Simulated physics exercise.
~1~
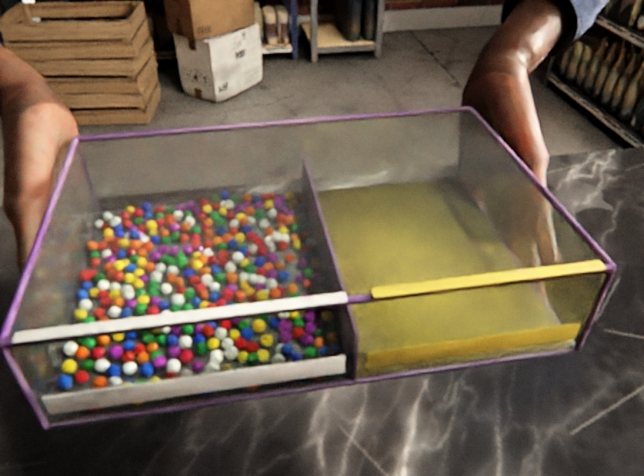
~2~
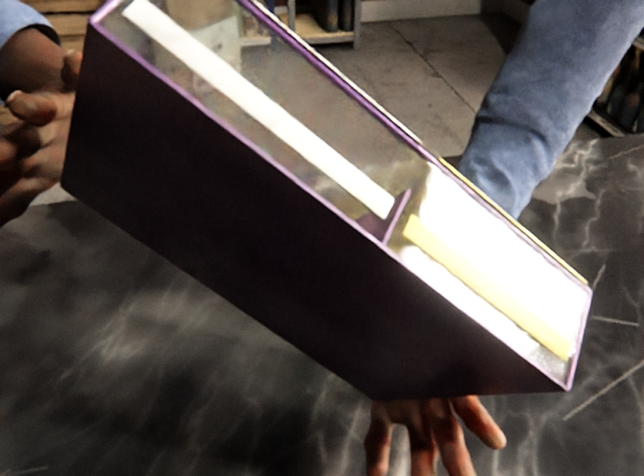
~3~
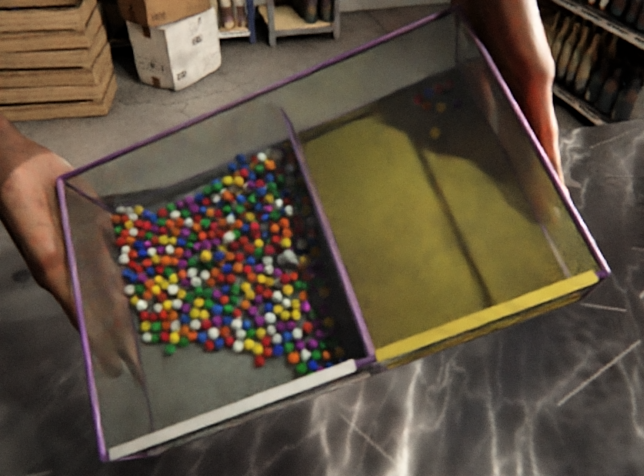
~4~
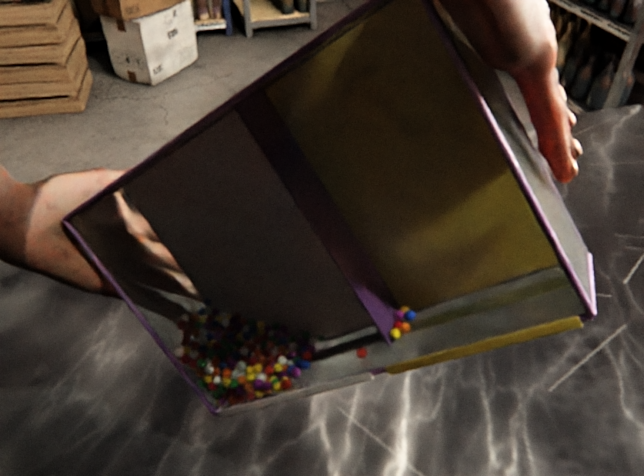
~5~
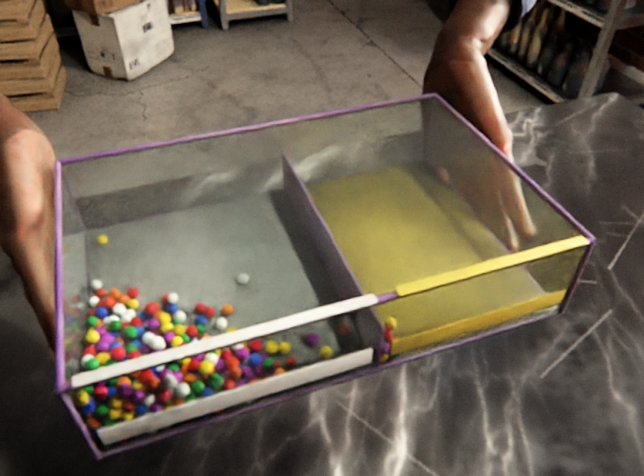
At the start, two hands hold a clear, purple-edged box above a dark marbled table, with many colorful beads spread across the white-marked left compartment and the yellow-marked right one empty. The hands tip the box steeply, turning its dark underside into view and hiding the beads. It swings back to show the beads bunched in the left compartment, then tilts steeply again as they collect along the lower edge. Finally the hands bring the box level, with the beads heaped mostly in the near left corner, a few beside the divider, and the yellow side almost bare.
